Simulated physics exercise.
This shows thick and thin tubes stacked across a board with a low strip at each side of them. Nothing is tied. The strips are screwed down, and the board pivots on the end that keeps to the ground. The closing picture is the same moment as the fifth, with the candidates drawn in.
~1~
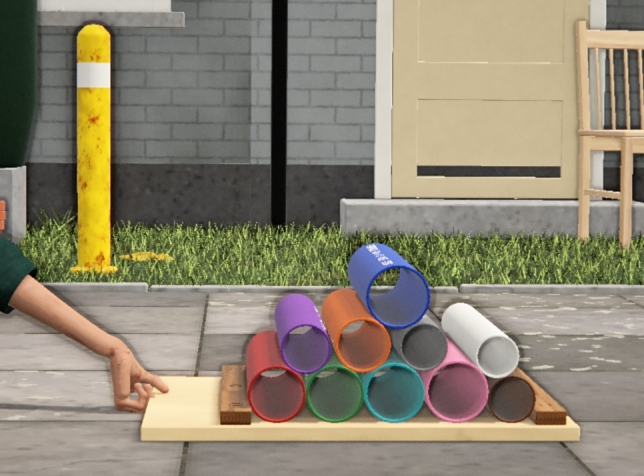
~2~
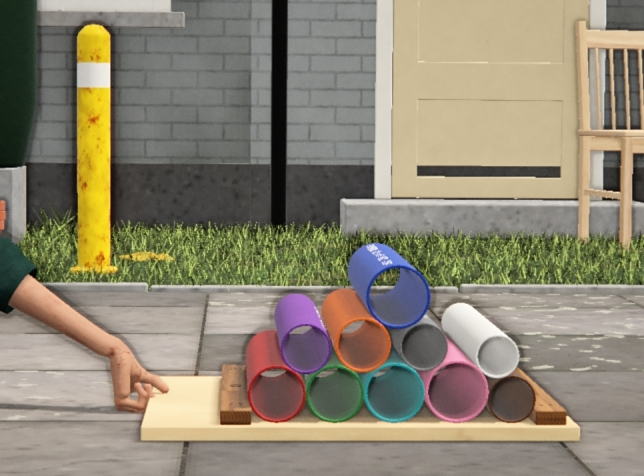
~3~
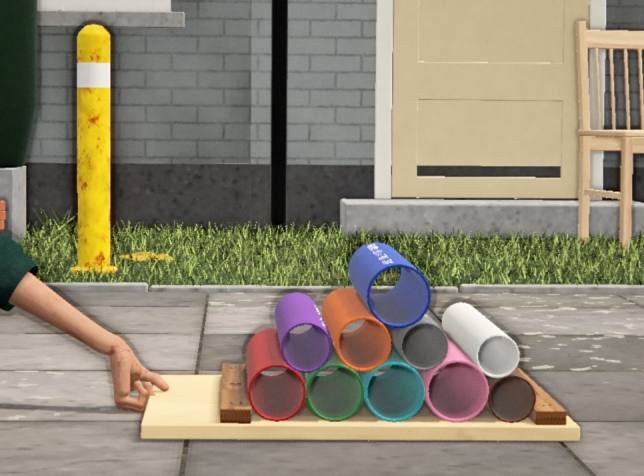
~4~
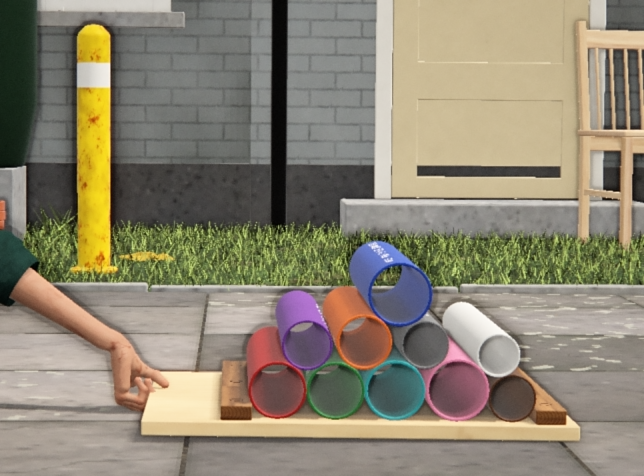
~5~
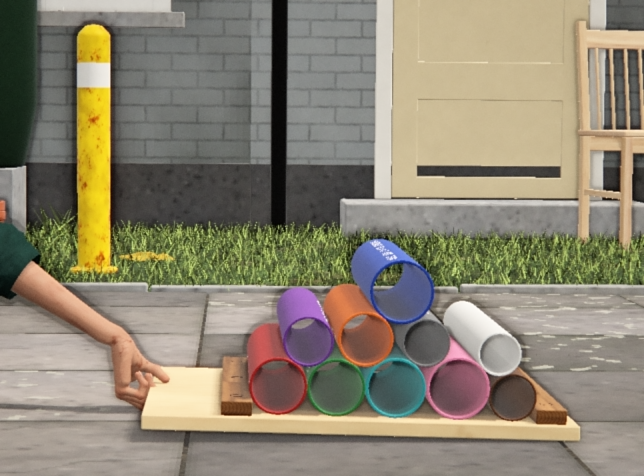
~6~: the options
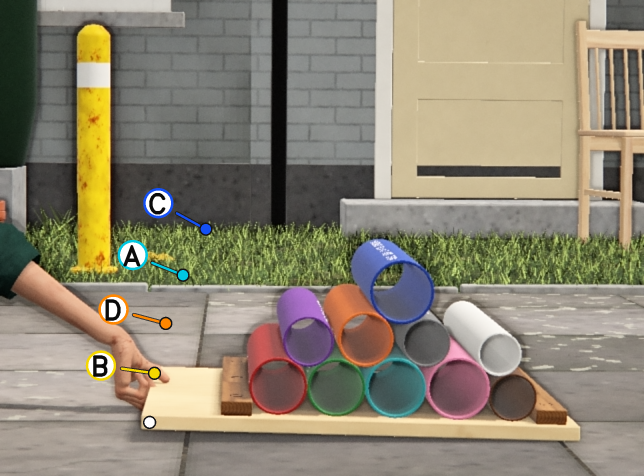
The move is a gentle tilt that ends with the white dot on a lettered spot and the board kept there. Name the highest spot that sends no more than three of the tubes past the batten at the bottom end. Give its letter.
The highest mark that will do is C.
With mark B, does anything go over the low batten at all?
No, at B.
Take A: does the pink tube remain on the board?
Yes.
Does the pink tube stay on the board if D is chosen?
The pink tube: Yes.
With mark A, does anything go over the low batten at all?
Yes.
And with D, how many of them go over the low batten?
The count is none.
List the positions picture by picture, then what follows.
In the first picture, green tube (335, 394); turquoise tube (394, 393); pink tube (457, 392).
In the second picture, pink tube (457, 392).
In the third picture, board (351, 399); red tube (277, 393); grey tube (424, 346).
In the fourth picture, board (351, 397); red tube (278, 390); green tube (336, 391).
In the fifth picture, board (351, 394); red tube (278, 386); green tube (336, 388).
On the marked copy, A at (183, 275); B at (154, 373); C at (206, 229); D at (166, 324); the white dot at (150, 422).
Following C. Soon after the start, board at 17°.
Later, board at 28°.
In the end, board at 28°, two over the low batten (white, blue).
As for the rest, A one over the low batten (white); B none over the low batten; D none over the low batten.
